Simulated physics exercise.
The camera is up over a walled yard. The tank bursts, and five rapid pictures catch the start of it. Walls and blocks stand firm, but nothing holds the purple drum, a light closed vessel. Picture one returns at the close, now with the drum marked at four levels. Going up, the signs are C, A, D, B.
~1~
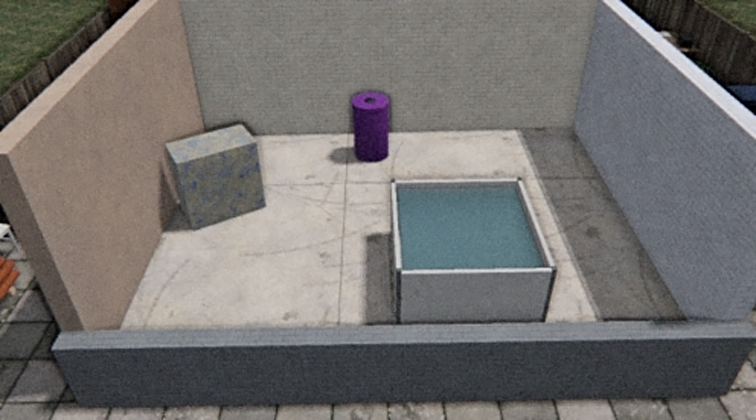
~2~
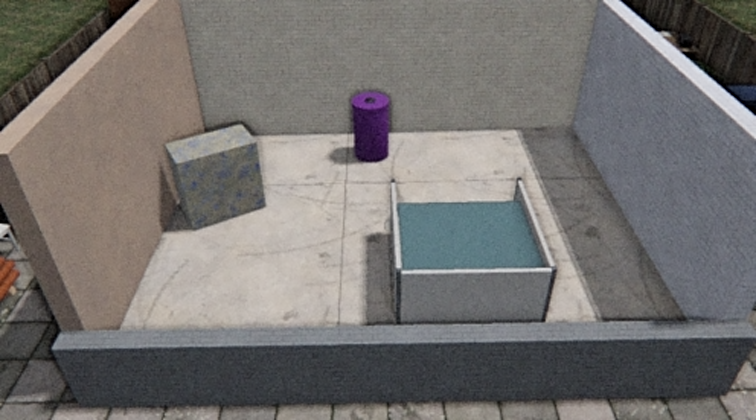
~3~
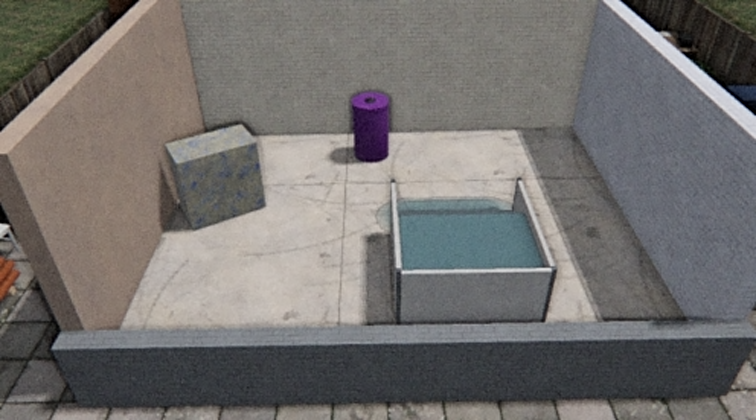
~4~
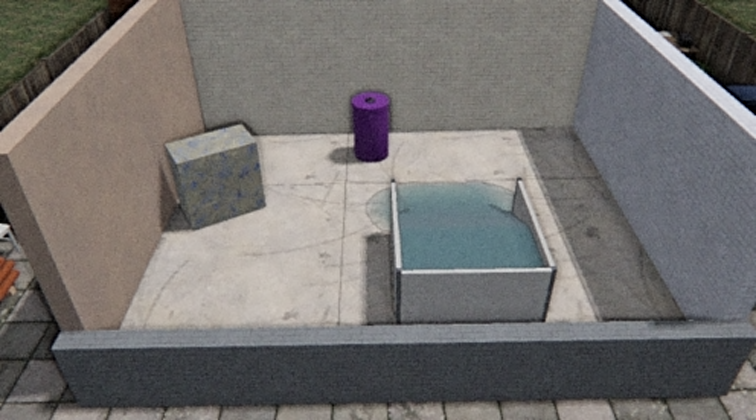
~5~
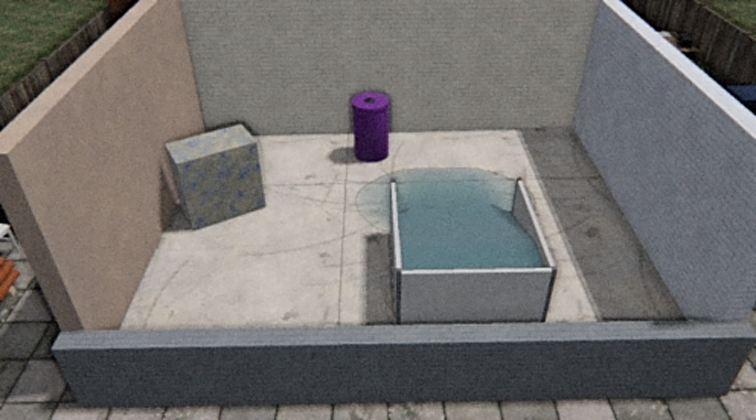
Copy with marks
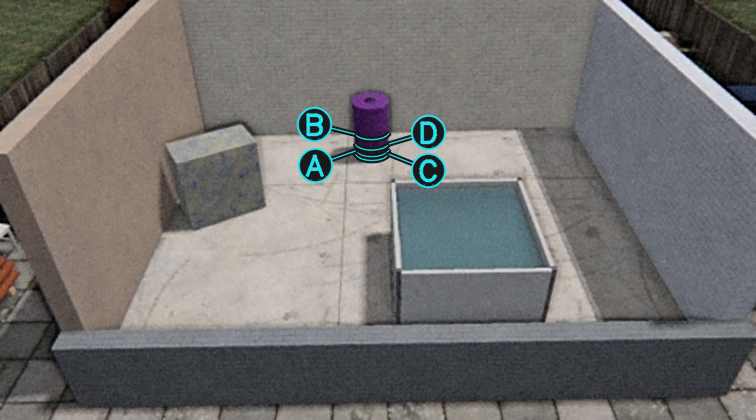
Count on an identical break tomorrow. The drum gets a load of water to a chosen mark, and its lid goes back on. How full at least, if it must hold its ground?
The limit is B.
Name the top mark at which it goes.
The answer is D.
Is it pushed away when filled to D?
Yes, that goes wrong.
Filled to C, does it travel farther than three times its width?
Yes, it does.
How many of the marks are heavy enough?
One of the four.
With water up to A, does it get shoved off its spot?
Yes.
On the marked copy, A at (372, 156); B at (372, 139); C at (372, 160); D at (372, 150); from the bottom up C, A, D, B.
If A is chosen, it is pushed about 5 times its own width away.
If B is chosen, it does not move.
If C is chosen, it is pushed about 5 times its own width away.
If D is chosen, it is pushed about twice its own width away.
